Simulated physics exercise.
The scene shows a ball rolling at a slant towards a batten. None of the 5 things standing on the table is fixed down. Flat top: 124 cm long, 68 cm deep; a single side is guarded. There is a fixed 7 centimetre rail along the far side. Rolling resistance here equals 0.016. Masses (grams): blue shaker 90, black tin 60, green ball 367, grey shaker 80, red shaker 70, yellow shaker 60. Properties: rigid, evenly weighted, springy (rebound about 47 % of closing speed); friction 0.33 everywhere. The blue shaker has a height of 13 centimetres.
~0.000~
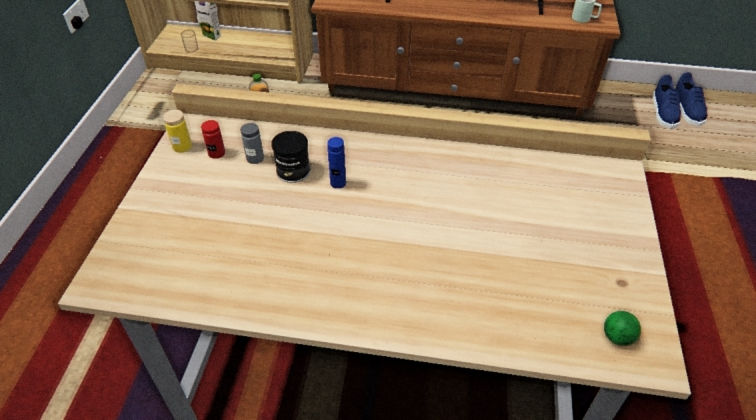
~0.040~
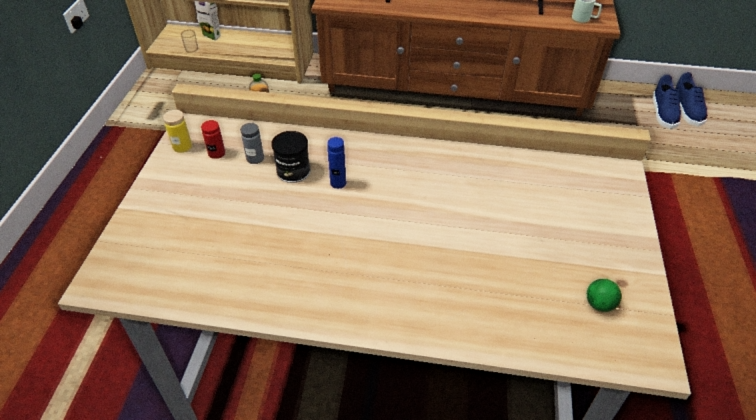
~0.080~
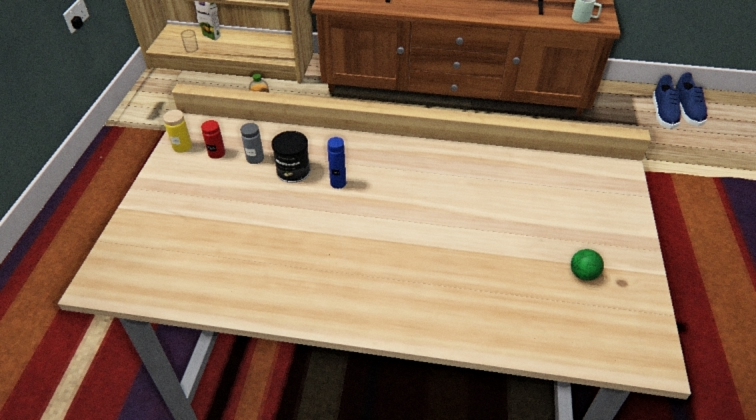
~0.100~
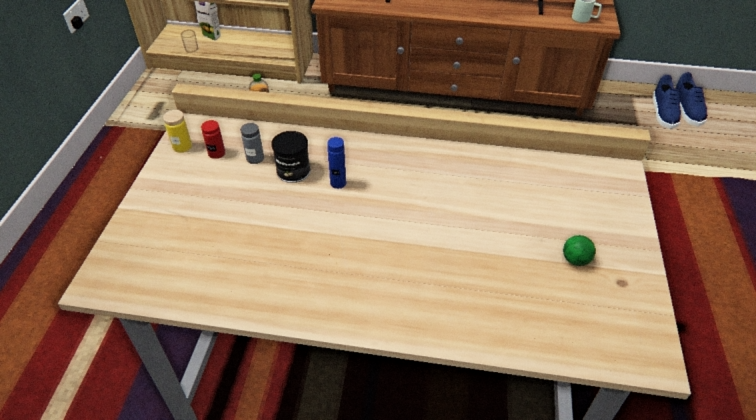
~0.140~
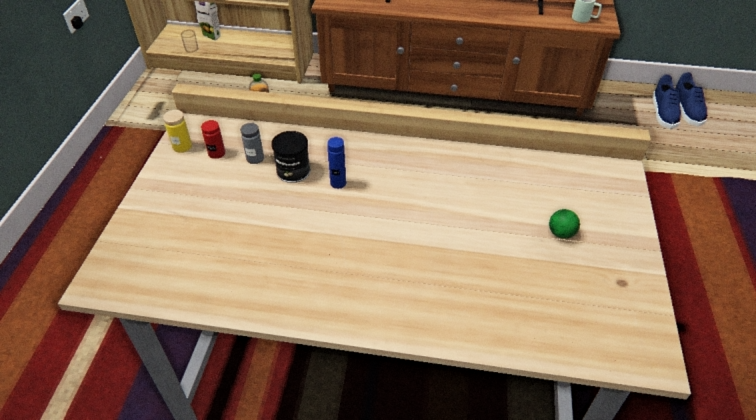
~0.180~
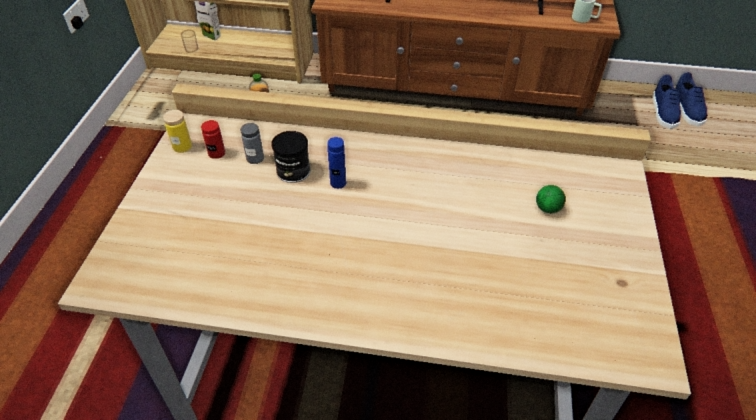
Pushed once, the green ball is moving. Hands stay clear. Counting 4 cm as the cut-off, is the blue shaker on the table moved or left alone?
It is left alone.
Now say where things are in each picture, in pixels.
The first frame shows green ball (622, 328); blue shaker (337, 163).
The second frame shows green ball (604, 295); red shaker (213, 140).
The third frame shows green ball (587, 265); black tin (292, 157).
The fourth frame shows green ball (580, 251); red shaker (213, 140).
The fifth frame shows green ball (565, 224); black tin (292, 157).
The sixth frame shows green ball (551, 199); blue shaker (337, 163).
Around 0.78 s, green ball near (415, 213).
Around 1.78 s, green ball near (184, 342).
Finally (2.3 s), all 5 still in place (within 4 cm). Final places as that camera would see them, blue shaker near (337, 163).
